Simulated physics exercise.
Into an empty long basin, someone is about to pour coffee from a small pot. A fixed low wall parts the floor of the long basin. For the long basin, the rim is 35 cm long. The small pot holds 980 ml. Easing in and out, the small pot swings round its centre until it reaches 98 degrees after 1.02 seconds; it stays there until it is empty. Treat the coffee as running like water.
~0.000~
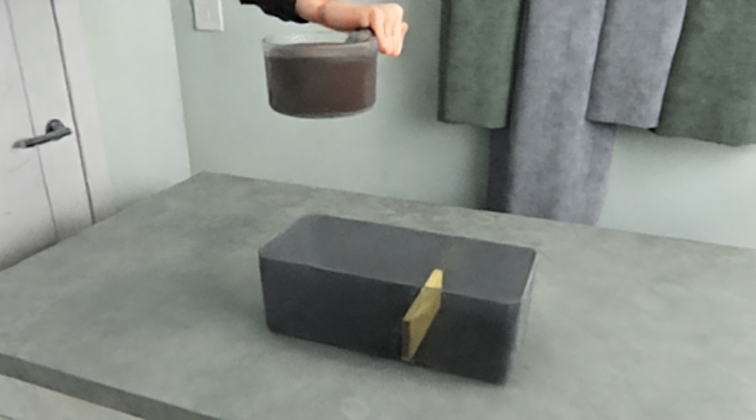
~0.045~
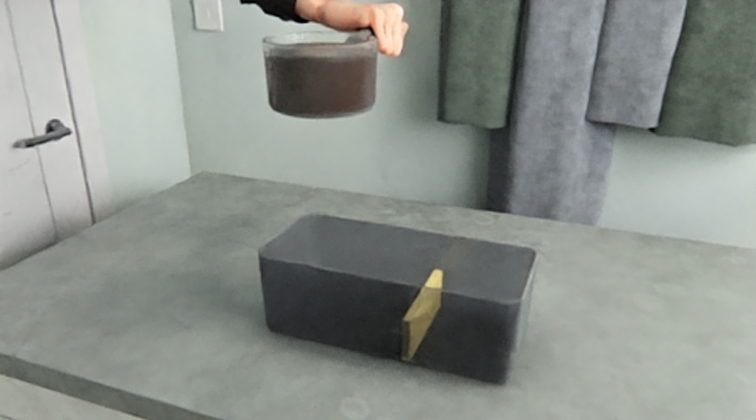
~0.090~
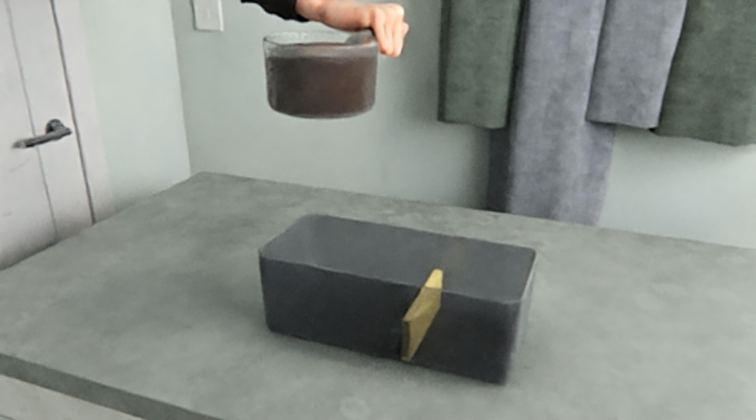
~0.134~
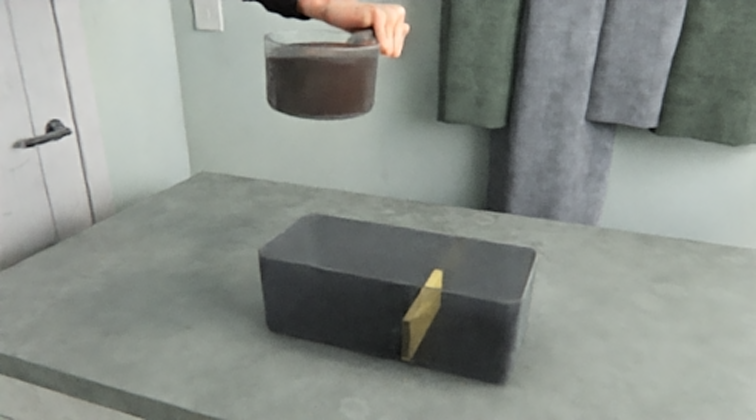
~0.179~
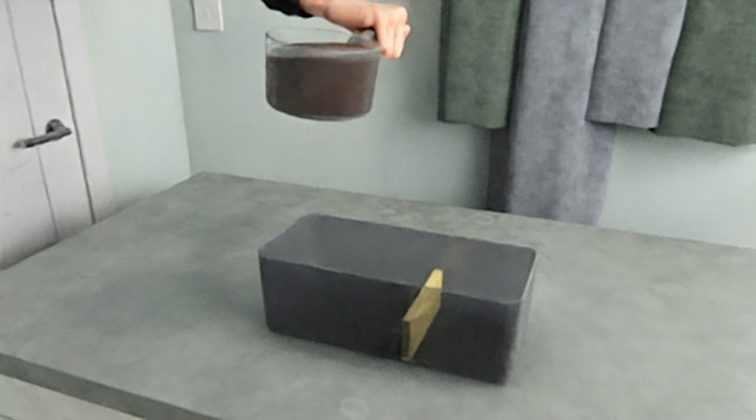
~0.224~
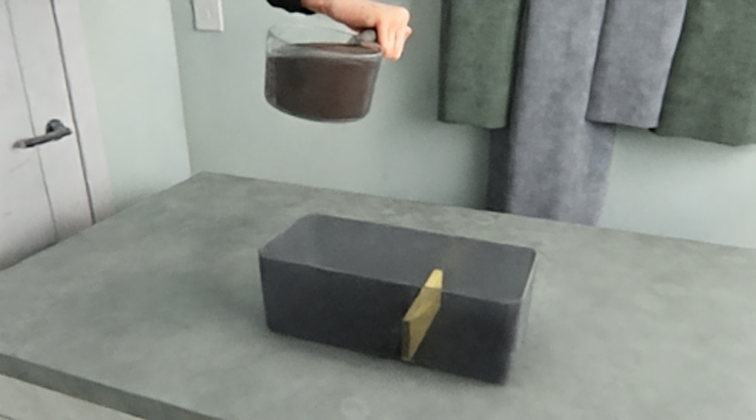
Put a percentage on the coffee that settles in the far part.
Roughly 69 per cent ends up there.
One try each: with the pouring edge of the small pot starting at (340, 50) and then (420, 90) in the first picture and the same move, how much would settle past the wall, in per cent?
Try 1: 20 %; try 2: 95 %.
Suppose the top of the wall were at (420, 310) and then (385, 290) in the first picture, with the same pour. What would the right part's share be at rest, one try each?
In order, 65 and 95 per cent.
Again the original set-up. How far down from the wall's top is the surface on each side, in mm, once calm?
The left side gives some 52 mm, the right side some 24 mm.
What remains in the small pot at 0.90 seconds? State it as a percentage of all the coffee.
Some 16 per cent.
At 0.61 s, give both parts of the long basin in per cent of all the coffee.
Around 2 percent on the left and 2 on the right.
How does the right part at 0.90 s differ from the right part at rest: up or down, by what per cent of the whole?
A gain, roughly 16.
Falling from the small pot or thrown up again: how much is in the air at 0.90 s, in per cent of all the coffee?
Near 26 percent.
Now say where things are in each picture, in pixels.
Tilt 0°; pouring edge (373, 43); surface from (276, 47) to (373, 52); the long basin's rim runs from (282, 233) to (530, 276); the wall's top is at (424, 294), in the first frame.
Tilt 0°; pouring edge (373, 44); surface from (276, 47) to (373, 53), in the second frame.
Tilt 2°; pouring edge (374, 45); surface from (276, 46) to (373, 53), in the third frame.
Tilt 4°; pouring edge (375, 48); surface from (277, 47) to (374, 53), in the fourth frame.
Tilt 7°; pouring edge (376, 51); surface from (277, 47) to (376, 54), in the fifth frame.
Tilt 11°; pouring edge (378, 56); surface from (279, 47) to (377, 55), in the sixth frame.
Then, 0.61 s in, the tilt is 64° and 65 per cent is still to pour, 2 is left of the wall and 2 right of it.
Then, 0.90 s in, the tilt is 95° and 17 per cent is still to pour, 3 is left of the wall and 54 right of it.
Then, 1.20 s in, the tilt is 98° and 3 per cent is still to pour, 22 is left of the wall and 69 right of it.
Then, 1.52 s in, the tilt is 98° and 0 per cent is still to pour, 28 is left of the wall and 69 right of it.
Finally, 29 per cent lies left of the wall, 69 right of it and 2 outside.
